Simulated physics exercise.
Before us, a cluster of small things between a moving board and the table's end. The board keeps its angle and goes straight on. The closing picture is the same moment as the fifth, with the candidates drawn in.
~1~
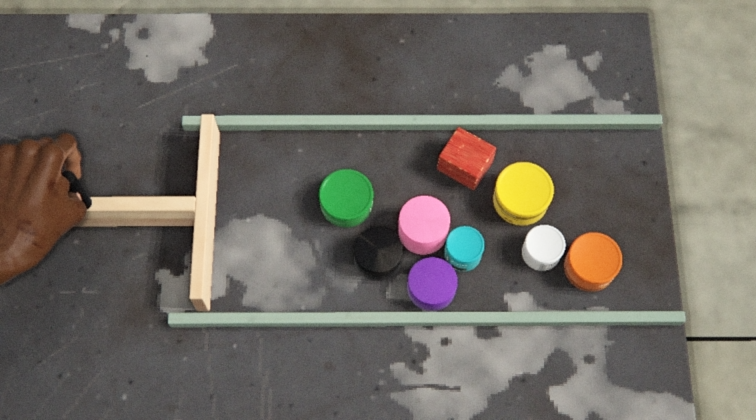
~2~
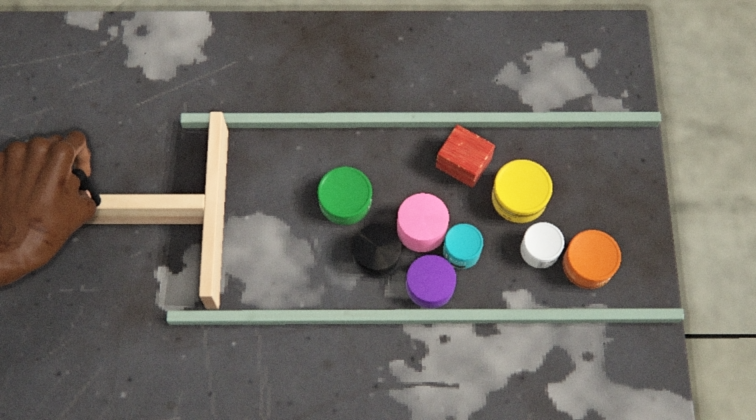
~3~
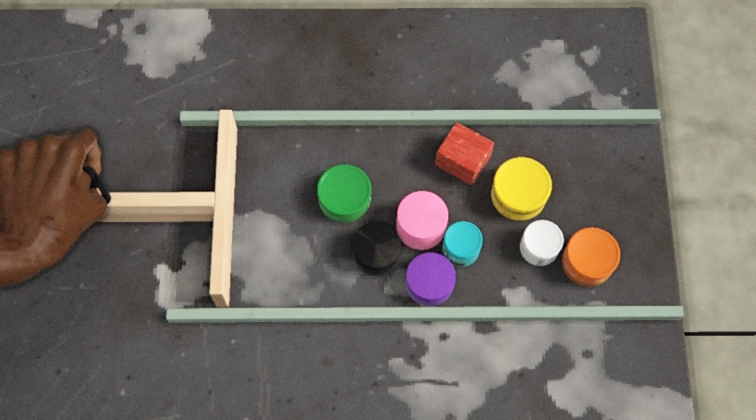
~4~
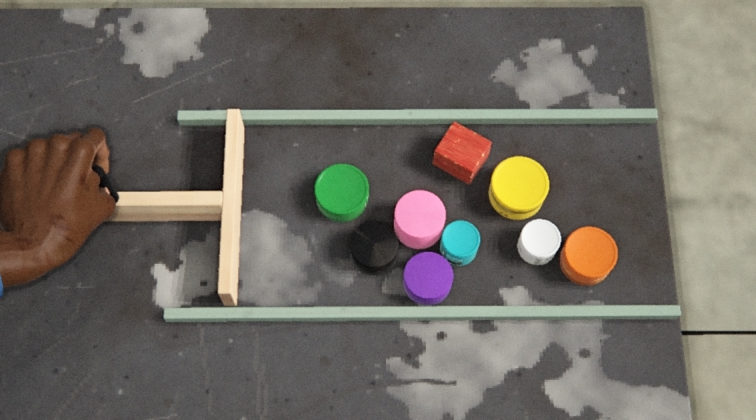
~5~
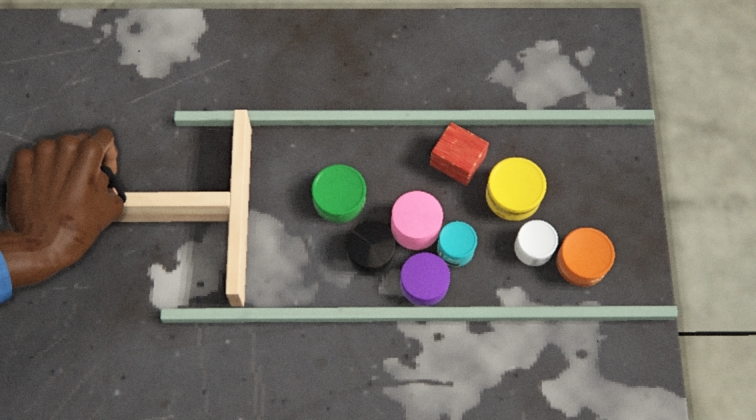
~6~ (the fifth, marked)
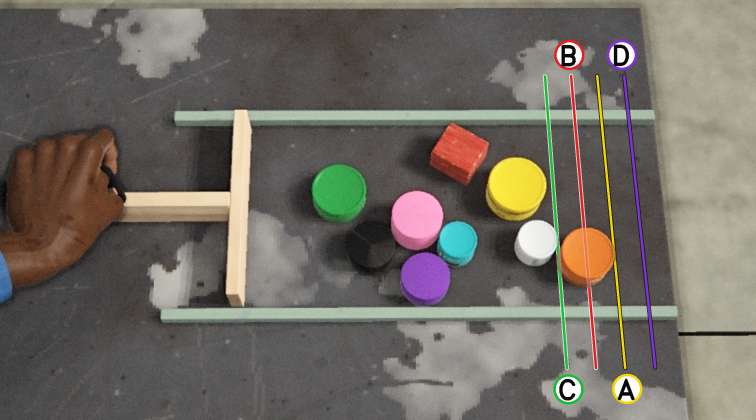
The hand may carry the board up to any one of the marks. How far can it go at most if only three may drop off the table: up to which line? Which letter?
The farthest such stop is B.
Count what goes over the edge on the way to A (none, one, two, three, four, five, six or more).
In all, five.
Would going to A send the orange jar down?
Yes.
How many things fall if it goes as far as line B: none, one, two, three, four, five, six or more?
By then, two.
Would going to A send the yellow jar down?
By then, yes.
On the marked copy, A at (610, 214); B at (583, 214); C at (555, 214); D at (639, 214).
Taking B. A third of the way, board (363, 198); purple pot (430, 282); black tin (393, 250).
Two thirds of the way, board (486, 198); orange jar (623, 272); white jar (585, 244).
When it is over, board (586, 197); orange jar over the edge; white jar over the edge; two fallen.
As for the rest, A drops five; C is within the limit but short; D drops six.
